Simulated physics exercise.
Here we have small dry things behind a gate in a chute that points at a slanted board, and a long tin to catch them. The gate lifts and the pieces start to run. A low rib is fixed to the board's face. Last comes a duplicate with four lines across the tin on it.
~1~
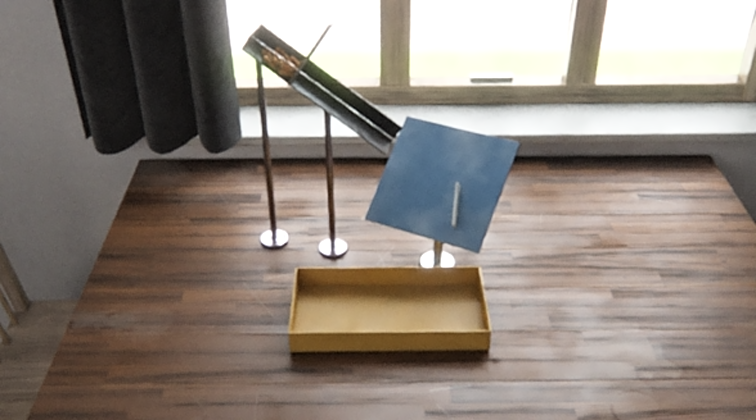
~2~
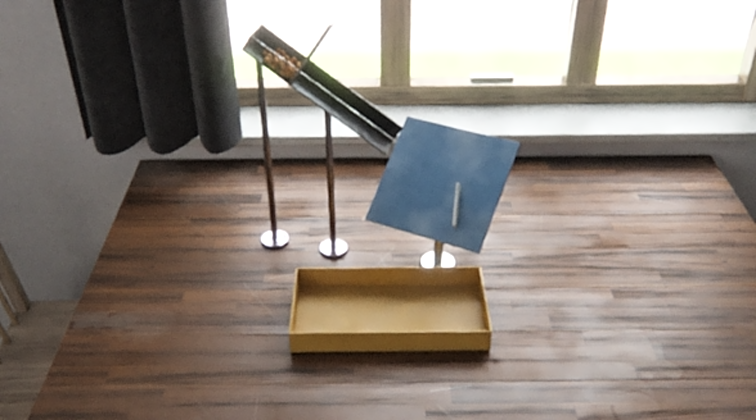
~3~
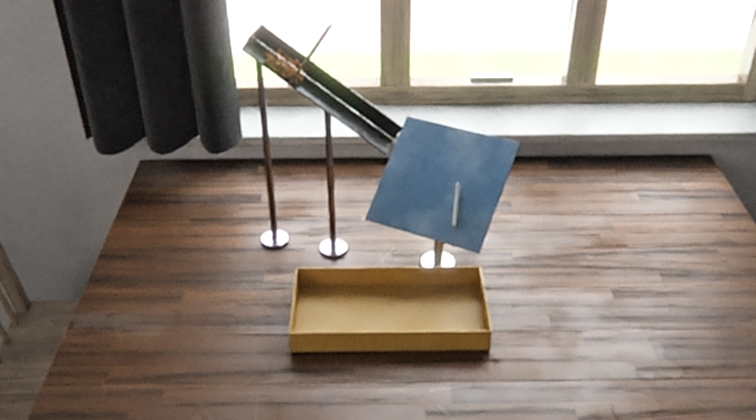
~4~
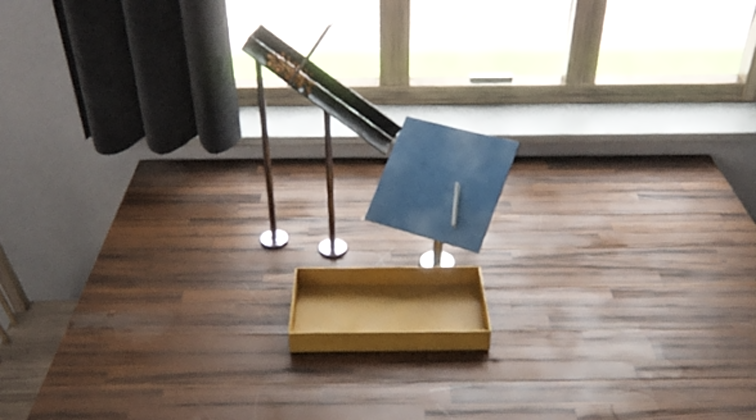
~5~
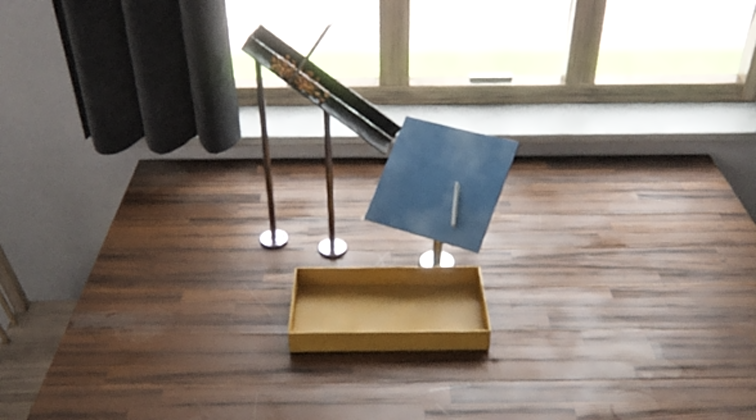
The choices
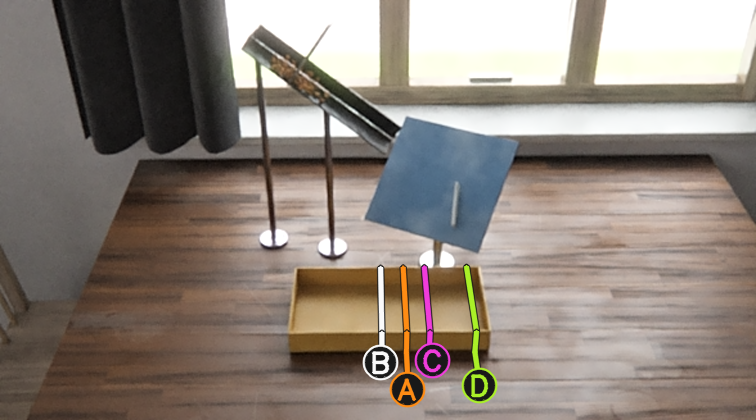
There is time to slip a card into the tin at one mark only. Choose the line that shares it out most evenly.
I would pick line C.
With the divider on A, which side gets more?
More lands on the right.
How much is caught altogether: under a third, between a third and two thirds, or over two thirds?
Over two thirds.
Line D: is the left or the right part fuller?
The left side.
On the marked copy, line A crosses the front rim at (406, 331); line B crosses the front rim at (381, 332); line C crosses the front rim at (429, 331); line D crosses the front rim at (476, 331).
With A, of what is caught, roughly a quarter on the left of the divider, the larger part on the right.
With B, of what is caught, just a few on the left of the divider, almost all on the right.
With C, of what is caught, roughly a third on the left of the divider, roughly two thirds on the right.
With D, of what is caught, every piece on the left of the divider, not one piece on the right.
